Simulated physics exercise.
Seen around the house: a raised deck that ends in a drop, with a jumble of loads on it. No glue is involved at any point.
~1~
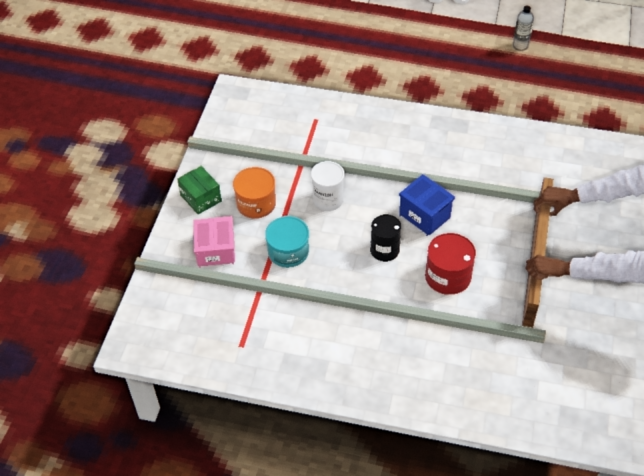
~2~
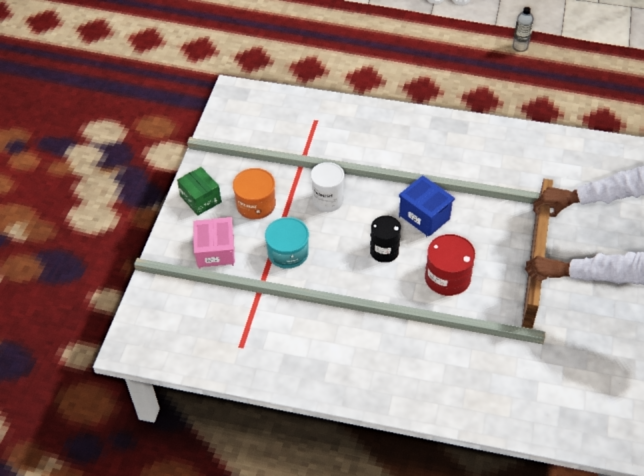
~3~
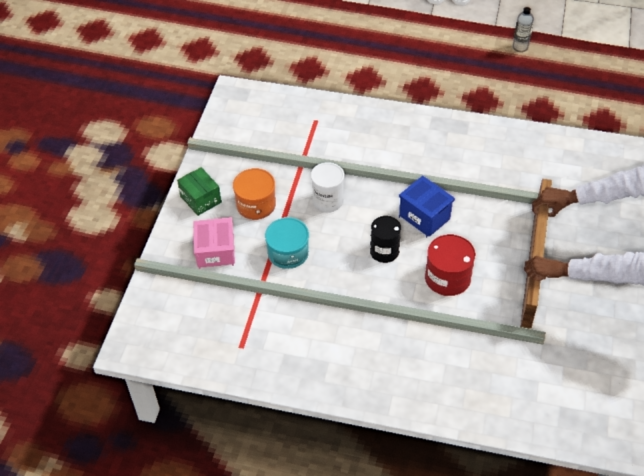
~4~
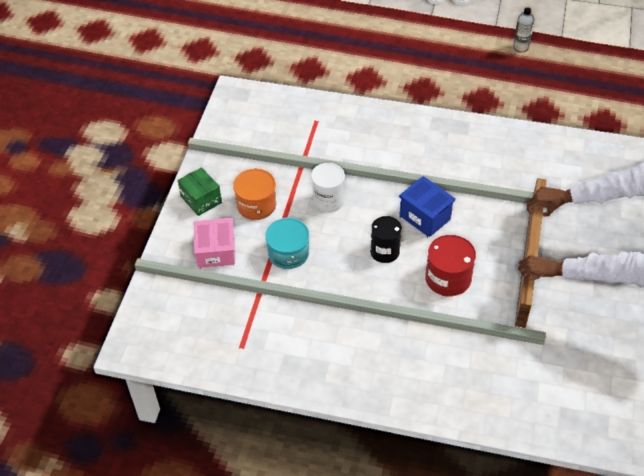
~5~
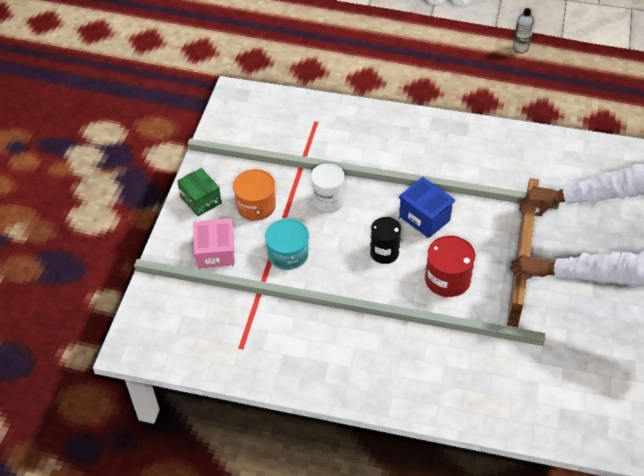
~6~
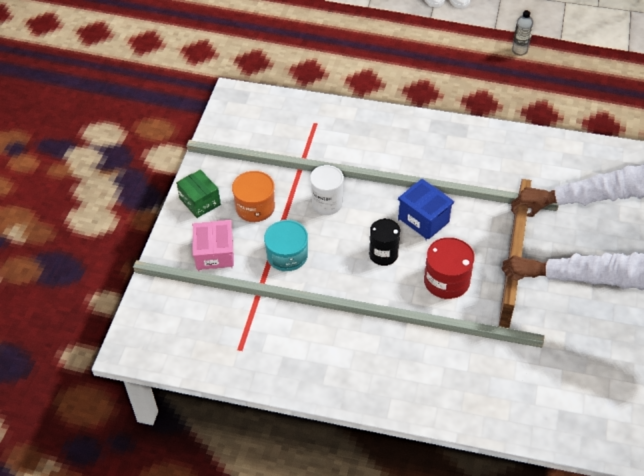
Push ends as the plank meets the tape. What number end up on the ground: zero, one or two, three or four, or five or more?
It ends with every one still up.
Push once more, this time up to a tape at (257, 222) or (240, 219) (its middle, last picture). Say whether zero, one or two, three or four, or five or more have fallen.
First tape: Either one or two; second tape: Just one or two.
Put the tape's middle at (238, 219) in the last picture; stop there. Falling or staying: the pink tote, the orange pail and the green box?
What happens is that the pink tote winds up off it, the orange pail rests in place and the green box winds up off it.
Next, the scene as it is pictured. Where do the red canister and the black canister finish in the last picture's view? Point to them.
Close to (249, 238); the other close to (267, 212).
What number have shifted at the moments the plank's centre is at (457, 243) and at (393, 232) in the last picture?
Moved so far: 1, then 3.
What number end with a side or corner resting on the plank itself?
The count is 3.
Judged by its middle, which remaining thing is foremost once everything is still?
The green box ends nearest.
A little later, none off yet; green box at rest near (199, 193); pink tote at rest near (214, 246); orange pail at rest near (254, 197).
When it is over, the number that fall off is zero.
